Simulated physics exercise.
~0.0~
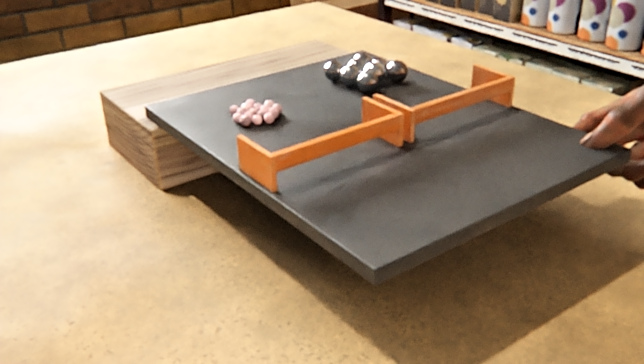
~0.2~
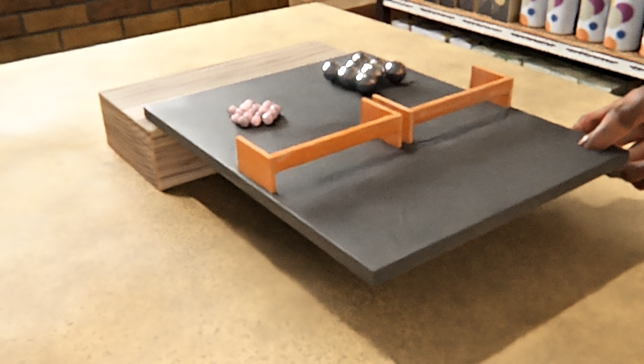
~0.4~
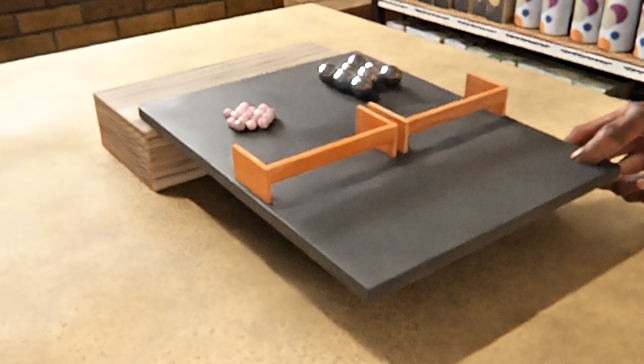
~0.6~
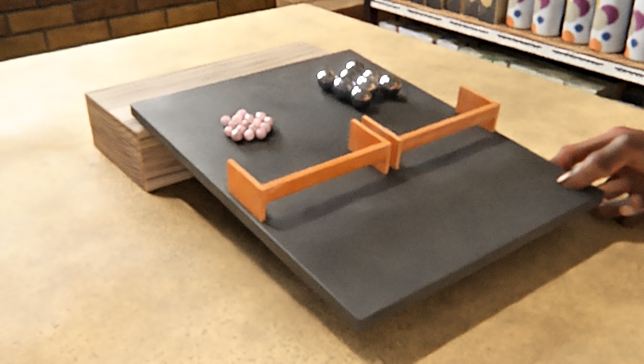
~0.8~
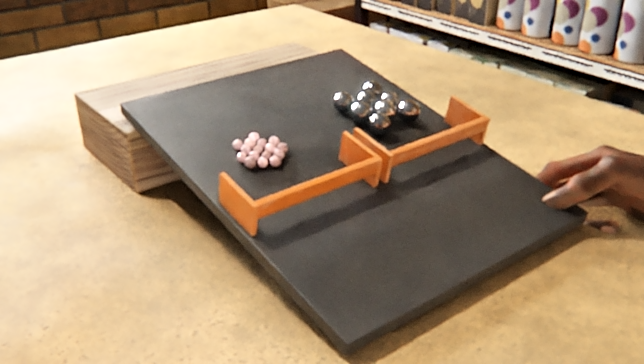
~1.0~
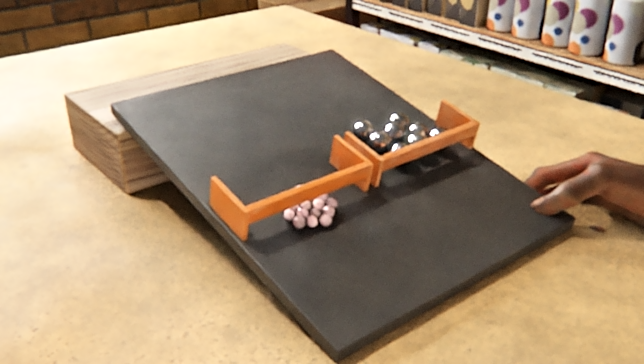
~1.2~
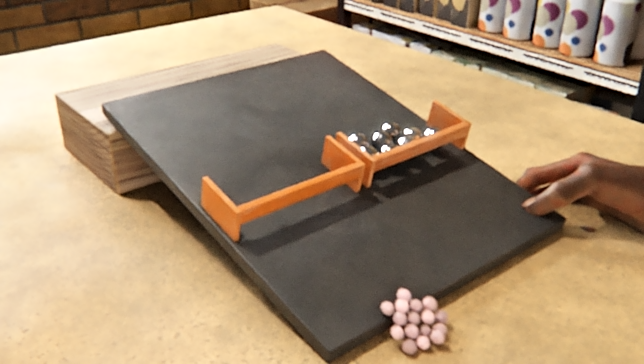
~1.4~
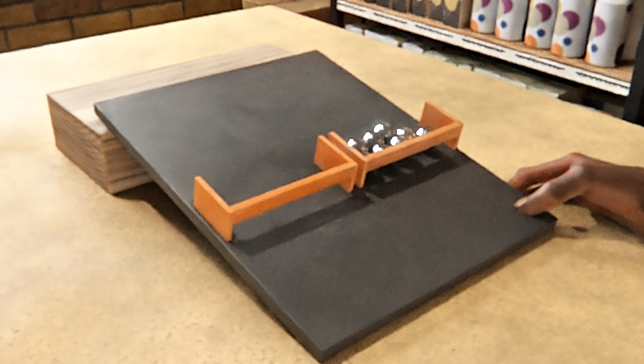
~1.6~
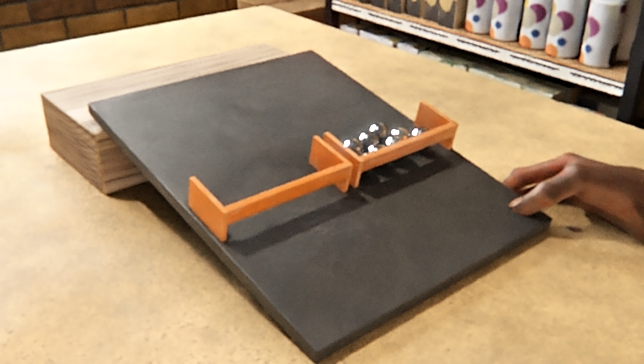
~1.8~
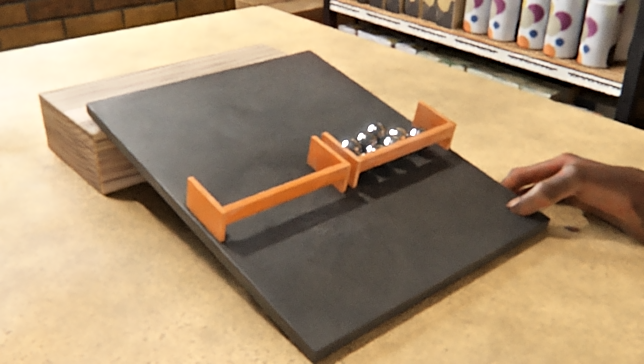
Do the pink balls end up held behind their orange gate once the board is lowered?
No, the pink balls pass under their orange gate and roll off the low end of the board. The shiny dark balls are the ones that stay gathered behind their gate.
A dark board tilts under a hand; pink balls slip under their gate, shiny ones stay.
